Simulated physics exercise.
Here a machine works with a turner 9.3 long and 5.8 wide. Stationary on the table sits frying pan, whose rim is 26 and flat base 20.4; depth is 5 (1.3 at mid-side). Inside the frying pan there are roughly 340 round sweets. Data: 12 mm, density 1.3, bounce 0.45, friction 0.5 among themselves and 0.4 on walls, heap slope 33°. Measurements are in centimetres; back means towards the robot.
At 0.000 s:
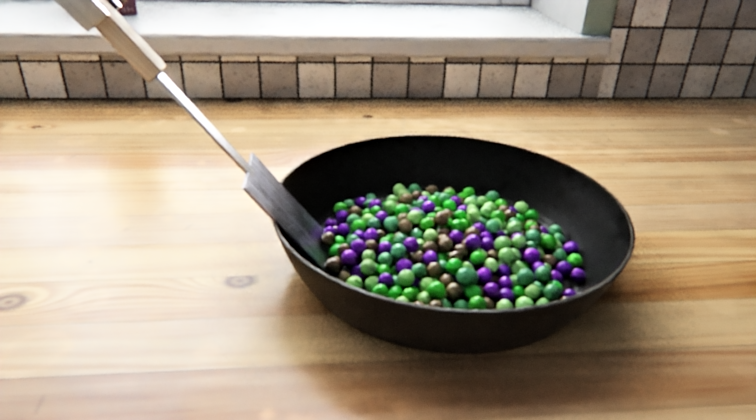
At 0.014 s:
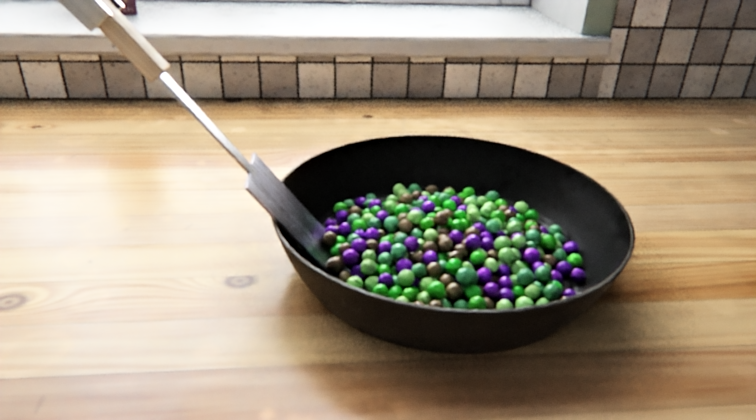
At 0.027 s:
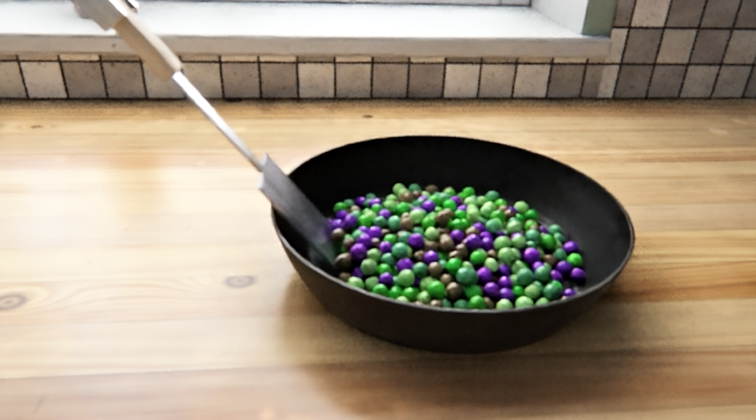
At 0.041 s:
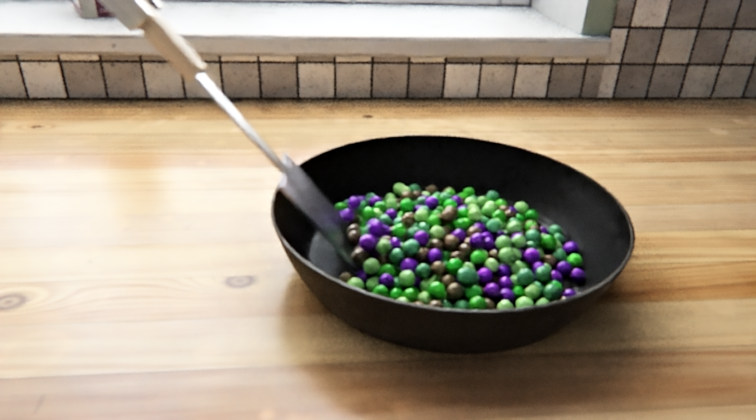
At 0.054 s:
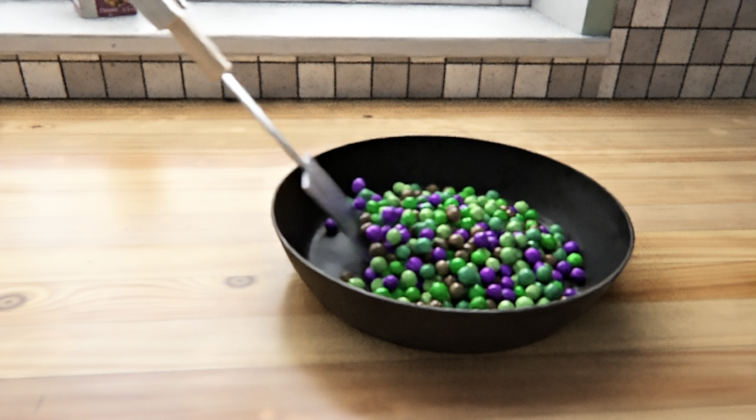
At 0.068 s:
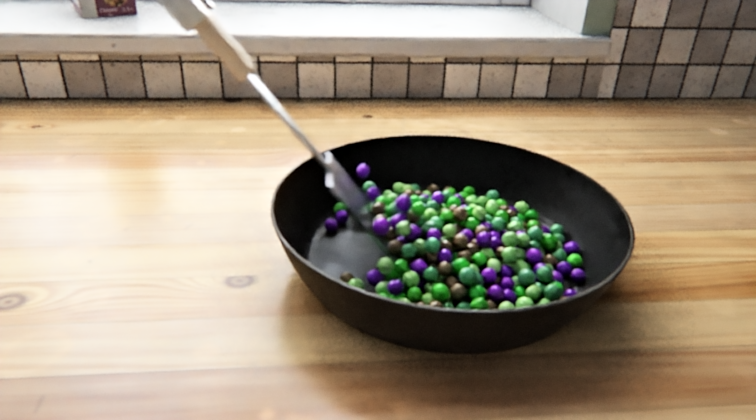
A metal turner pushes green, purple and brown balls rightward in a black pan.
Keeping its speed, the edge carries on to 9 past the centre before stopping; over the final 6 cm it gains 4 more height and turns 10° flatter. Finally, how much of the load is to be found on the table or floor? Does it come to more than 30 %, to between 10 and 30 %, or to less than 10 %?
It comes to between 10 and 30 %.
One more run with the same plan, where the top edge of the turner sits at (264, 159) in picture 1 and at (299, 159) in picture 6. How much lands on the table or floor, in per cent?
0 %.
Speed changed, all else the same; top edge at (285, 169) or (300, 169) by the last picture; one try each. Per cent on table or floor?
Near 0 per cent in the first try and near 10 per cent in the second.
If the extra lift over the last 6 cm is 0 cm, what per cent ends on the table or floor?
Roughly 0 per cent.
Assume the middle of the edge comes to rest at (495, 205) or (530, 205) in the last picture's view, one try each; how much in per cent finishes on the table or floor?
10 % and 10 %.
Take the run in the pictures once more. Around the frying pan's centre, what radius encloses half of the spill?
About 44 cm out from the centre.
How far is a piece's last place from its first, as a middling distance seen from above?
Roughly 3 cm.
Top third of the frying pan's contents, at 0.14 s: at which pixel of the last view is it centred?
Around (500, 218).
After 0.10 s, sloping 53°, highest piece 8 above the table; 339 in the frying pan.
After 0.14 s, sloping 50°, highest piece 8 above the table; 339 in the frying pan.
After 0.35 s, sloping 43°, highest piece 10 above the table; 286 in the frying pan, 44 on the table or floor, 9 on the blade or in flight.
After 1.40 s, sloping 43°, highest piece 4 above the table; 286 in the frying pan, 53 on the table or floor.
In the end, 286 in the frying pan, 53 on the table or floor. That is 16 % on the table or floor.
